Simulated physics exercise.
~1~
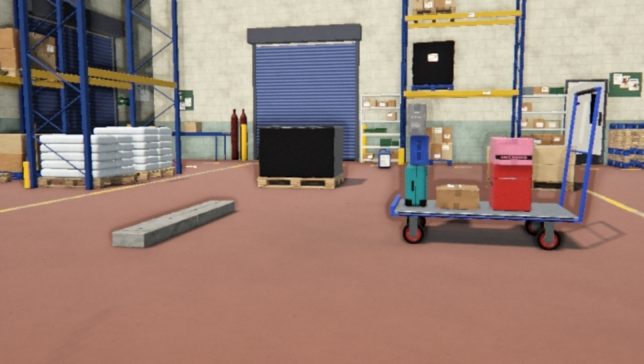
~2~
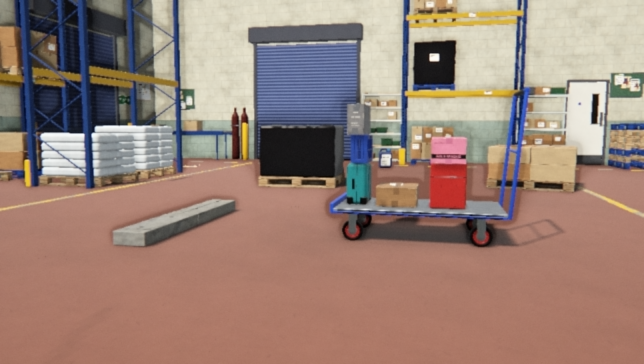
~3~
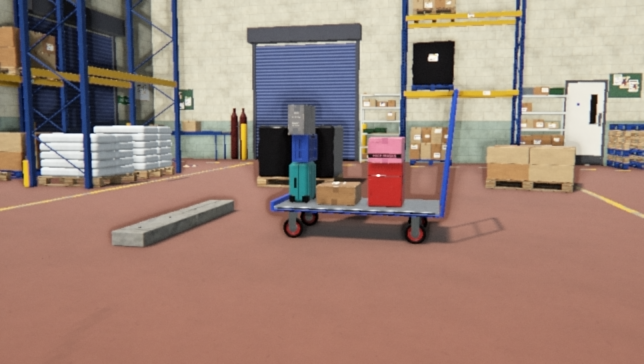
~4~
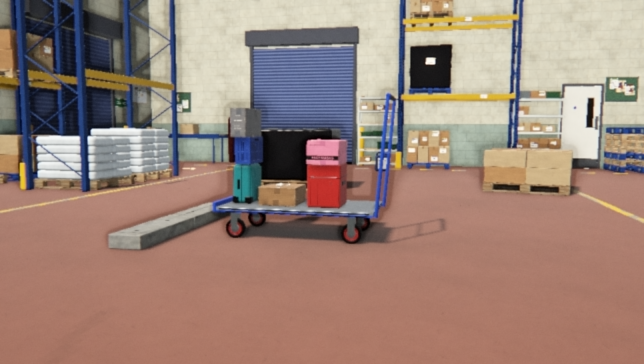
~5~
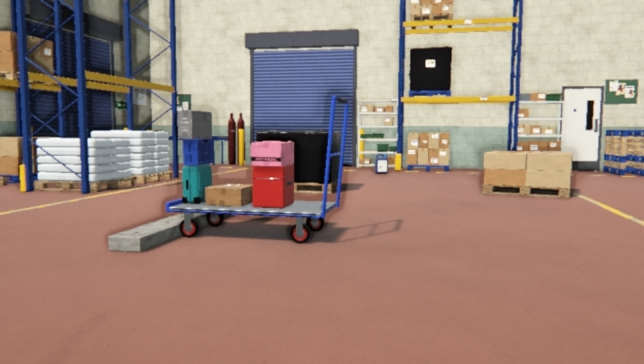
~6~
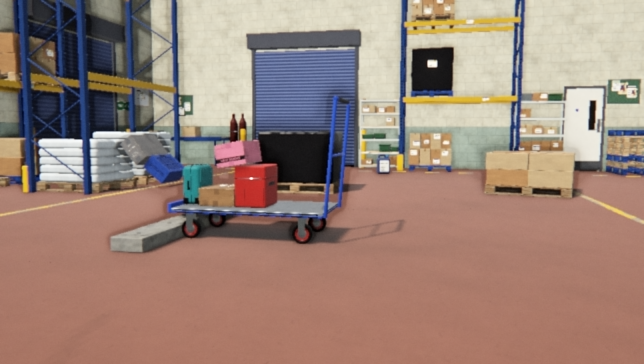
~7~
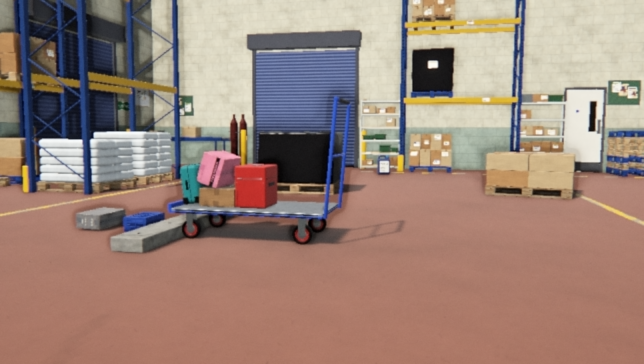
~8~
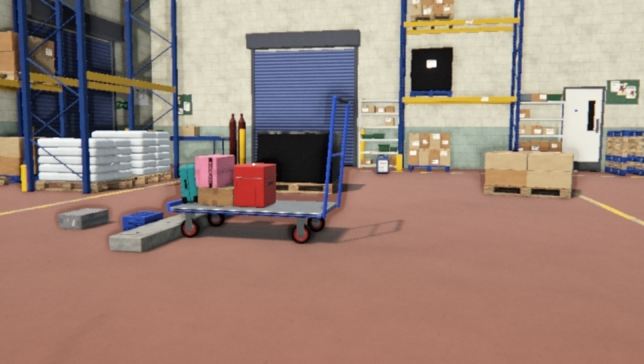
A blue trolley loaded with boxes and cases rolled left across a warehouse floor and stopped abruptly at a low kerb. The grey parcel and blue crate toppled off the front onto the floor, while the pink parcel tipped over but stayed aboard with the rest.
